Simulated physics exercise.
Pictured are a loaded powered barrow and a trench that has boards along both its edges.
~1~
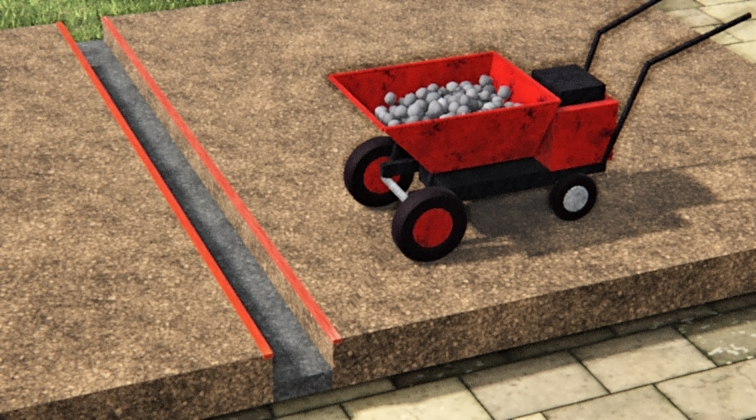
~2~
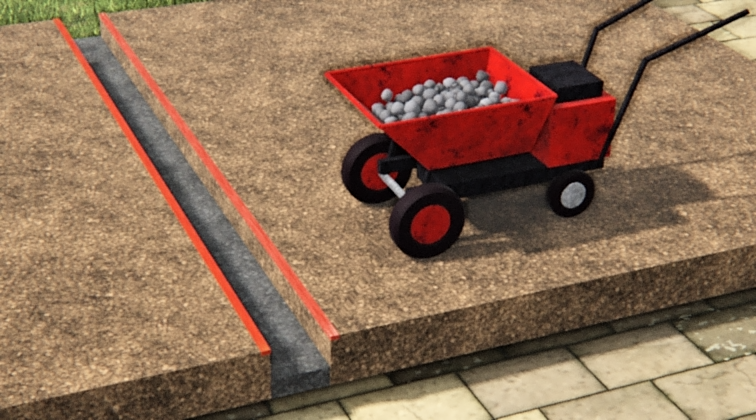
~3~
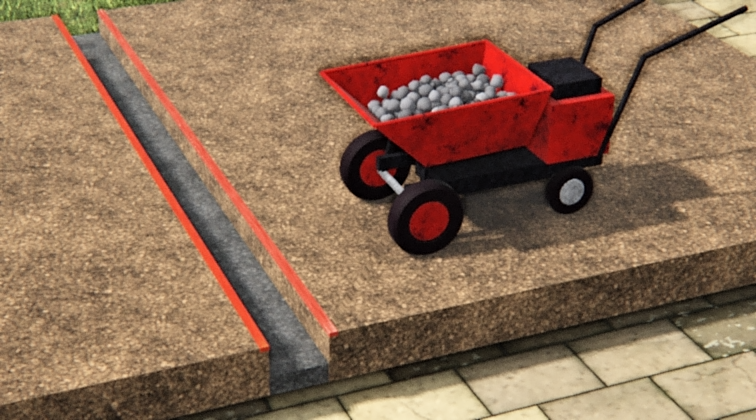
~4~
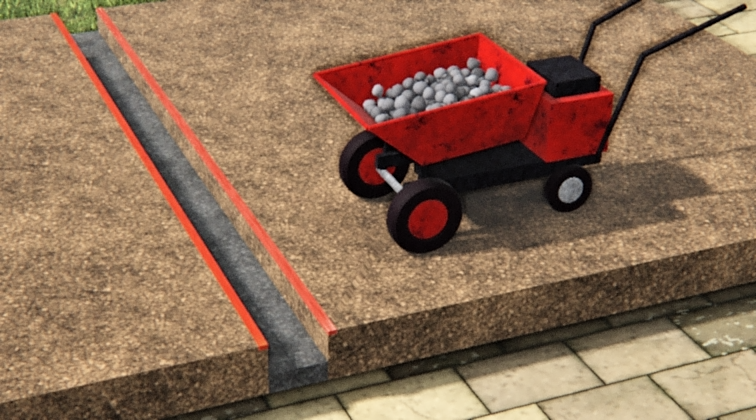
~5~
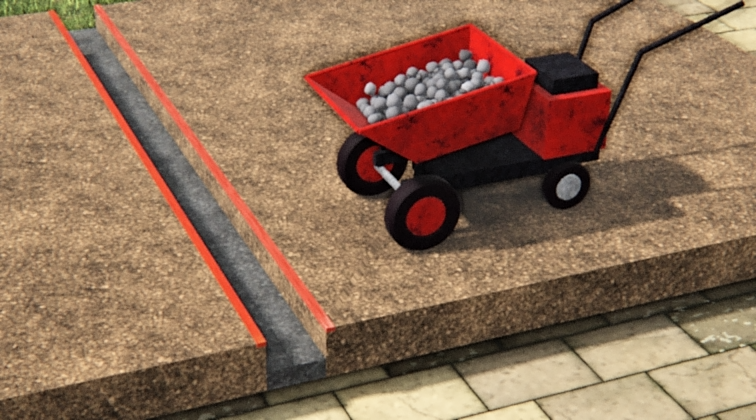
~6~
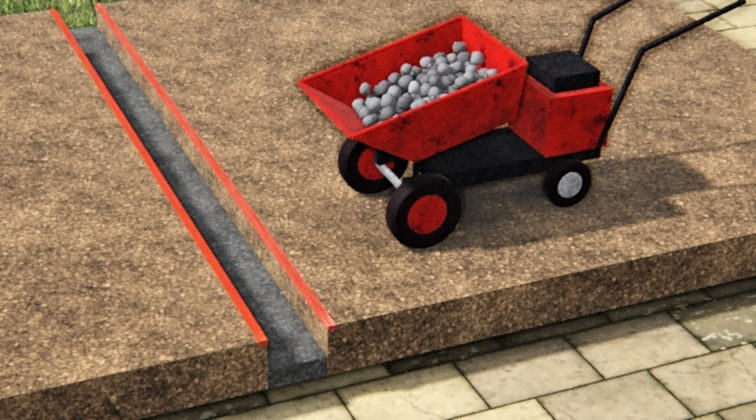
Beside a narrow board-edged trench, a red barrow's skip of grey cobbles tilts slightly to the left.
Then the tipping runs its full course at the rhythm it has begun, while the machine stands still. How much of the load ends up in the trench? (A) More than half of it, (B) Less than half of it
A.
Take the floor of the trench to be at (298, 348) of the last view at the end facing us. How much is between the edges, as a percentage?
Something like 60 %.
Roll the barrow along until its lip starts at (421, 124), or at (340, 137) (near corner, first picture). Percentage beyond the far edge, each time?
You'd see close to 0 per cent the first time and close to 40 per cent the next.
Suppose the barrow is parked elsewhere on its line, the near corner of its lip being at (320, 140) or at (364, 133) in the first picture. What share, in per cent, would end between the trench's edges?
10 %, then 80 %.
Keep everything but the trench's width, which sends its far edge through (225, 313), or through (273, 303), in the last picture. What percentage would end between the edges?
The first case gives close to 80 per cent and the second close to 40 per cent.
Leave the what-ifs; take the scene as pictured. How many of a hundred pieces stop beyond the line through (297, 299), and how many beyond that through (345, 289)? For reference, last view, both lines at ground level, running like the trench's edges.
I'd say some 70 in a hundred, and after that 90 in a hundred.
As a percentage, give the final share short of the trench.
About 5 %.
Just after the last frame, skip tipped steeply; every one in the skip.
A moment on, skip tipped right over; the larger part in the skip; about a tenth short of the trench; about a tenth in or heaped over the trench; just a few falling.
Further on, skip tipped right over; roughly a quarter in the skip; about a tenth short of the trench; the larger part in or heaped over the trench; about a tenth beyond it.
When it is over, skip tipped right over; about a tenth in the skip; about a tenth short of the trench; the larger part in or heaped over the trench; about a tenth beyond it.
